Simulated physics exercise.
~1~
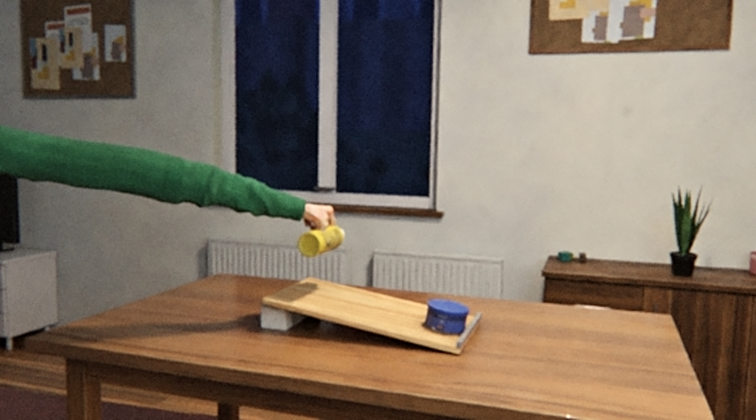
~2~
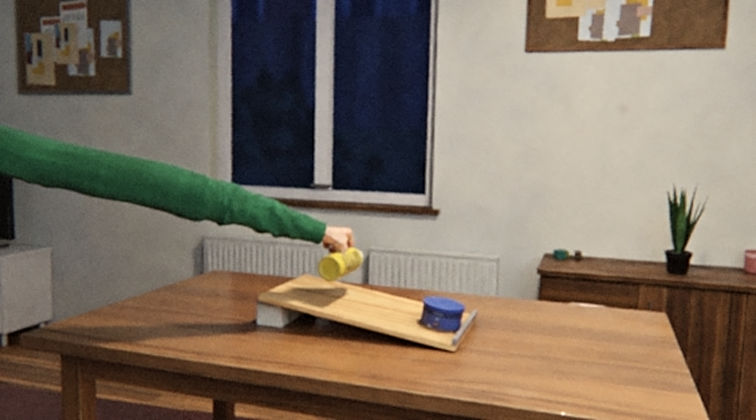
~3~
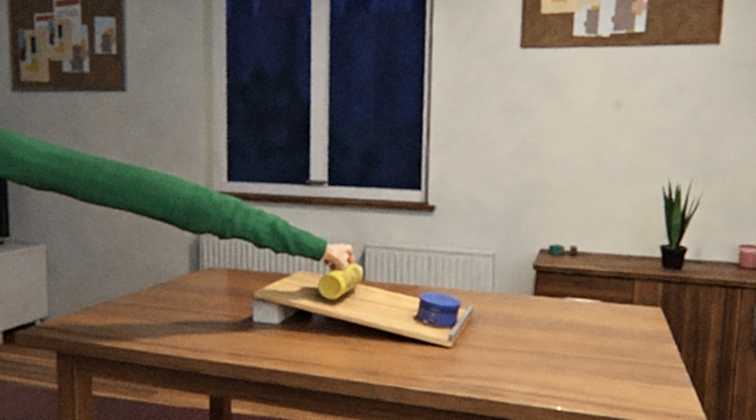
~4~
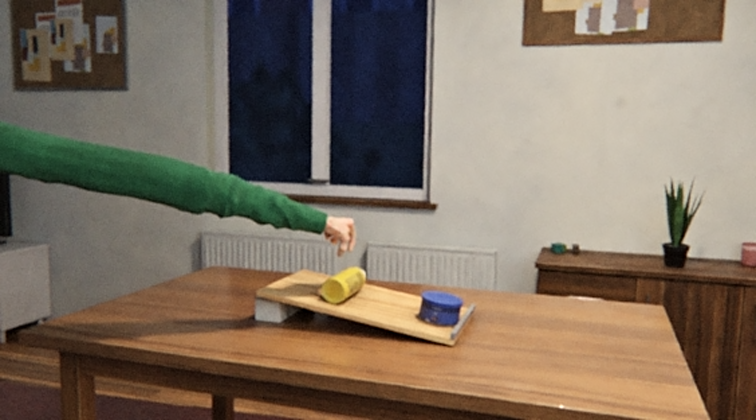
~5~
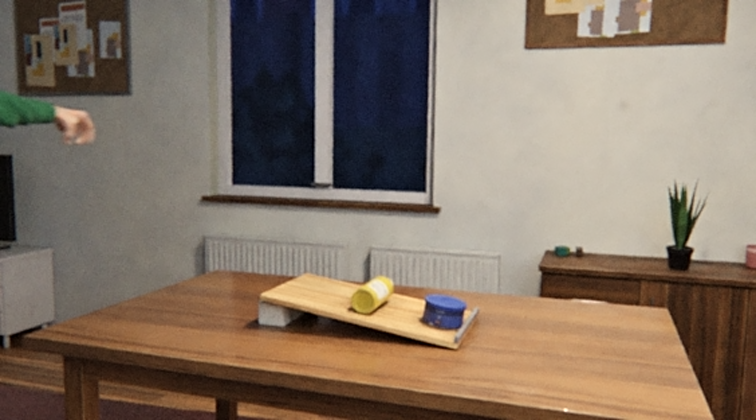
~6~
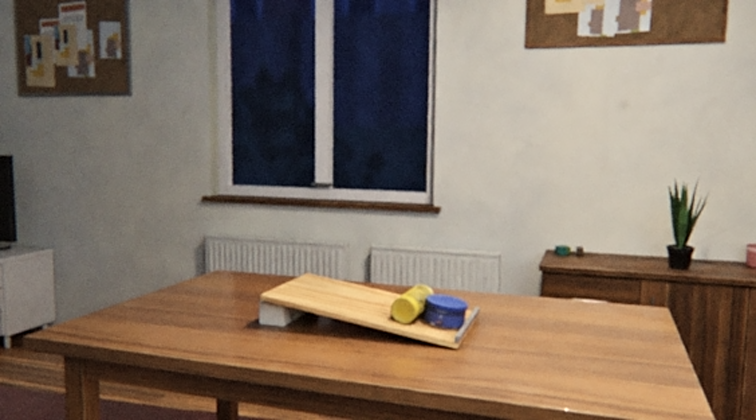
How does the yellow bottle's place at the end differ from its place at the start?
At the start the yellow bottle is held in the hand above the raised left part of the board. At the end it lies on the lower right part of the board, right beside the blue tub.
An arm in a green sleeve reaches in from the left over a wooden table, holding a yellow bottle on its side, in a room with a dark window seen from a gently swaying view. On the table a light wooden board slopes down to the right from a pale block, with a blue tub near its low end. The hand lowers the bottle onto the upper part of the board, lets go and draws back out of view to the left. The bottle moves down the slope, slightly at first and then farther. It ends beside the blue tub, which stays in its place.
